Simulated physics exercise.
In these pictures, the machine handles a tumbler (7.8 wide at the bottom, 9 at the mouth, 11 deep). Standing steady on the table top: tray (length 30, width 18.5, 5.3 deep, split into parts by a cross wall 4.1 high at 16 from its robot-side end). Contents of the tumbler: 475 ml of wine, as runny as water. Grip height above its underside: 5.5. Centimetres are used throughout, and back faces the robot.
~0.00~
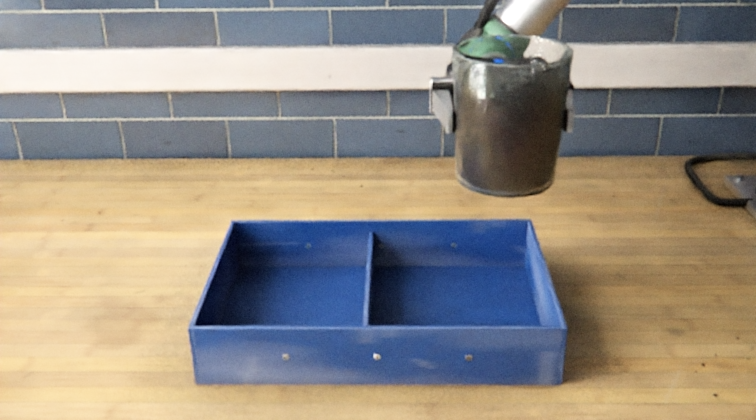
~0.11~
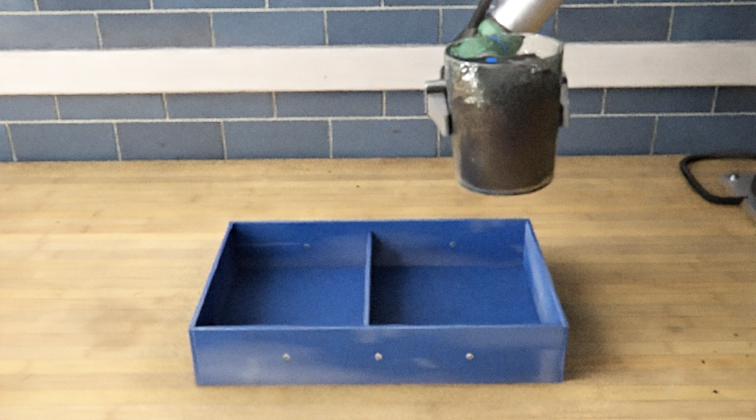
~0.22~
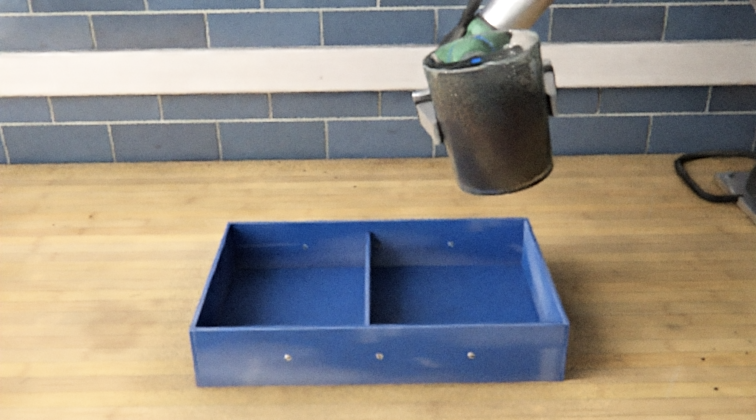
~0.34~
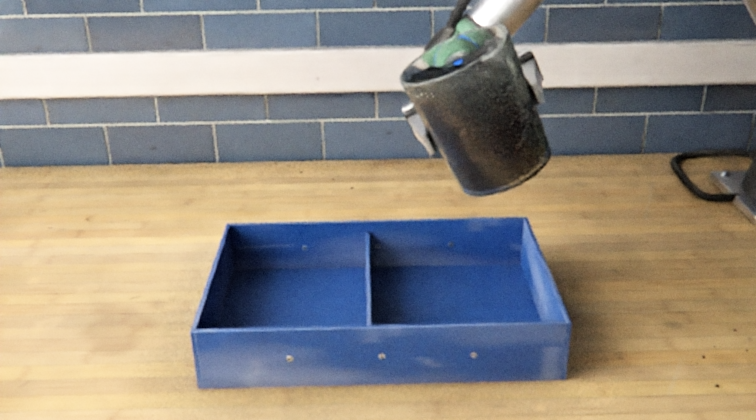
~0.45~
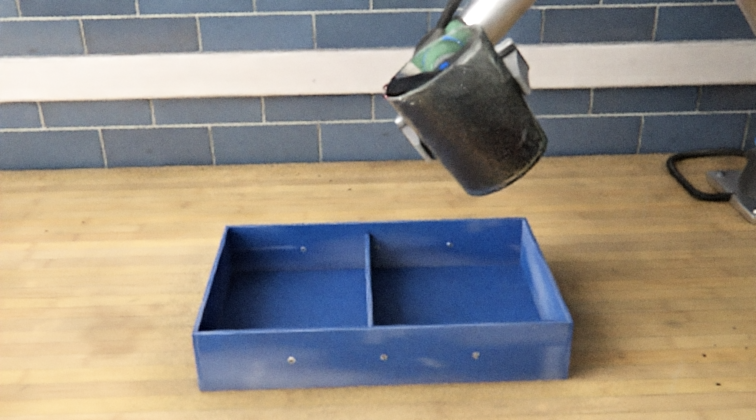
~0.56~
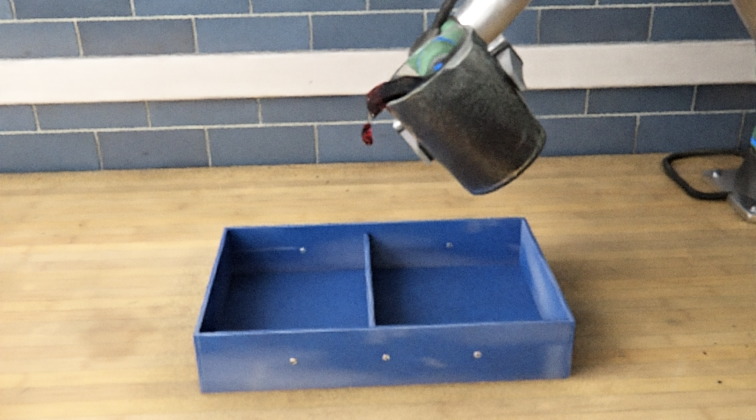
A robot arm held a dark tumbler above a divided blue tray on a wooden table, tilted it steadily to the left, and a little dark red wine began to run out over the rim.
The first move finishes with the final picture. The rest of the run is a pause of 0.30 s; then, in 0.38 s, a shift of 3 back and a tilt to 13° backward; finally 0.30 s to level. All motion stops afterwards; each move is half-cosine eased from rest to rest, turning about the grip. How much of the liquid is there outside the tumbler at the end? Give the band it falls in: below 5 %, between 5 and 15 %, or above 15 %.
The share falls between 5 and 15 %.
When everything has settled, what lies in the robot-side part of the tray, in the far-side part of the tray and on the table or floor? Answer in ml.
Approx. 0 / 35 / 0 ml, in that order.
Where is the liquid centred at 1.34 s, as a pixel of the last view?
(482, 141), about.
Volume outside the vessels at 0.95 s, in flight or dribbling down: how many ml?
I'd say around 10 ml.
After 0.95 s, tilted 32° forward, liquid up to 23 above the table; 440 ml in the tumbler, 25 ml in the far-side part, 10 ml in the air or running down outside.
After 1.34 s, tilted 10° backward, liquid up to 23 above the table; 435 ml in the tumbler, 35 ml in the far-side part.
After 1.74 s, level, liquid up to 23 above the table; 435 ml in the tumbler, 35 ml in the far-side part.
After 2.54 s, level, liquid up to 23 above the table; 435 ml in the tumbler, 35 ml in the far-side part.
In the end, 435 ml in the tumbler, 35 ml in the far-side part. That is 8 % outside the tumbler.
